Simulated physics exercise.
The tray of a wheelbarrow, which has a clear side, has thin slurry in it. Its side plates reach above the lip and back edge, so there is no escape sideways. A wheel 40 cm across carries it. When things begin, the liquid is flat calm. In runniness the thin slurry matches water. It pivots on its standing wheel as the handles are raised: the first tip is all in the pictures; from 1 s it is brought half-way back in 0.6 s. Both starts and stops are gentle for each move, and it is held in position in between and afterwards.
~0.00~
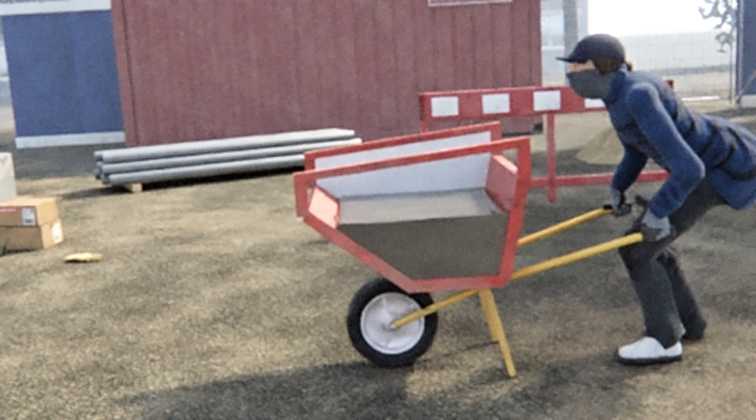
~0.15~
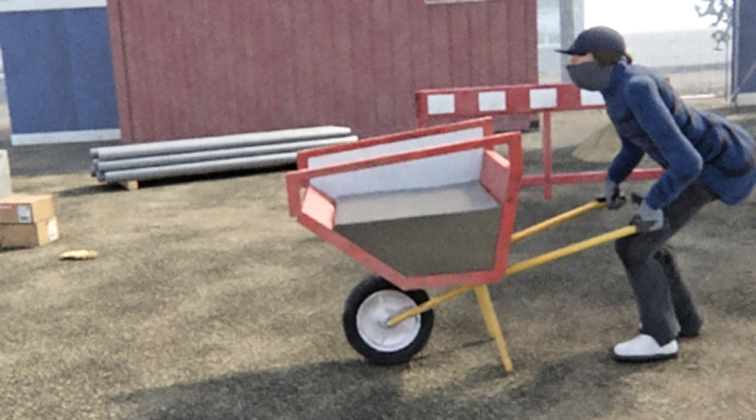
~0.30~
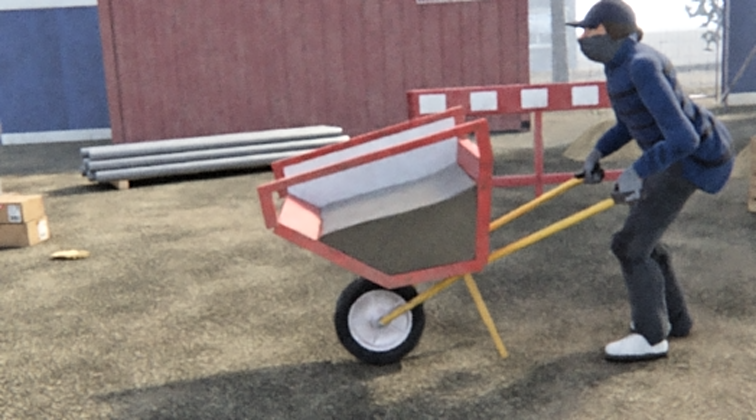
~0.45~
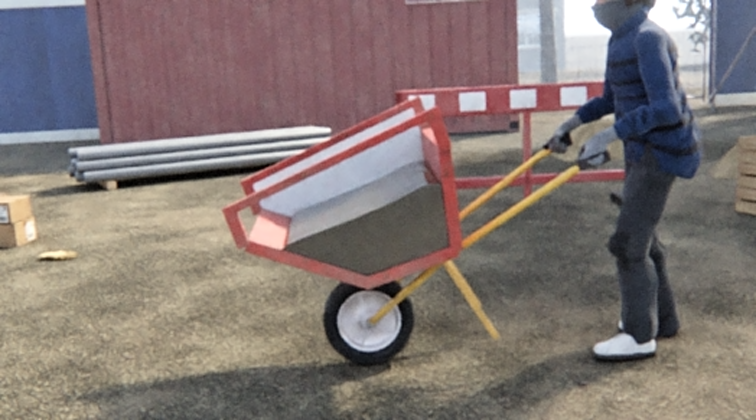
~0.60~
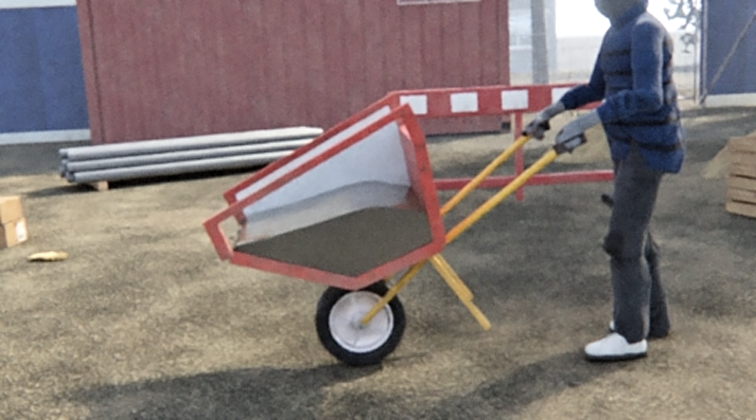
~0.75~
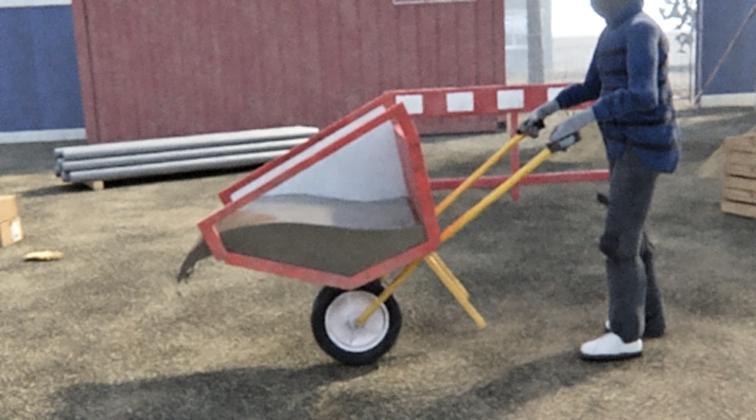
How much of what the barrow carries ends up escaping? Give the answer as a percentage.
57 %.
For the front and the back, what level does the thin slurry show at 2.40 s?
Close to 12 cm in front, close to 8 cm behind.
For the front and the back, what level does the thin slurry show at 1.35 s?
Around 14 cm toward the front, with 0 cm behind.
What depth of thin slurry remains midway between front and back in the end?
Roughly 10 cm.
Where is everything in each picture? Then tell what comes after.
In the first picture, level at the front (416, 220); level at the back (488, 216); the lip is at (309, 211); the front is on the left.
In the second picture, level at the front (410, 218); level at the back (481, 211).
In the third picture, level at the front (386, 217); level at the back (455, 196); tilt 8° forwards.
In the fourth picture, level at the front (355, 219); level at the back (420, 189); tilt 17° forwards.
In the fifth picture, level at the front (335, 219); level at the back (409, 210); tilt 22° forwards.
In the sixth picture, level at the front (333, 226); level at the back (412, 226); tilt 22° forwards; the lip is at (227, 251); thin slurry is coming out, 8 per cent so far.
By 1.35 s the barrow is at 15° forwards, the surface stands 15 cm on the front, 0 cm on the back; the loss stands at 49 per cent, over the front.
By 1.85 s the barrow is at 11° forwards, the surface stands 12 cm on the front, 18 cm on the back; the loss stands at 52 per cent, over the front.
By 2.40 s the barrow is at 11° forwards, the surface stands 13 cm on the front, 8 cm on the back; the loss stands at 53 per cent, over the front.
By 4.49 s the loss stands at 57 per cent, over the front, 47 of 83 litres.
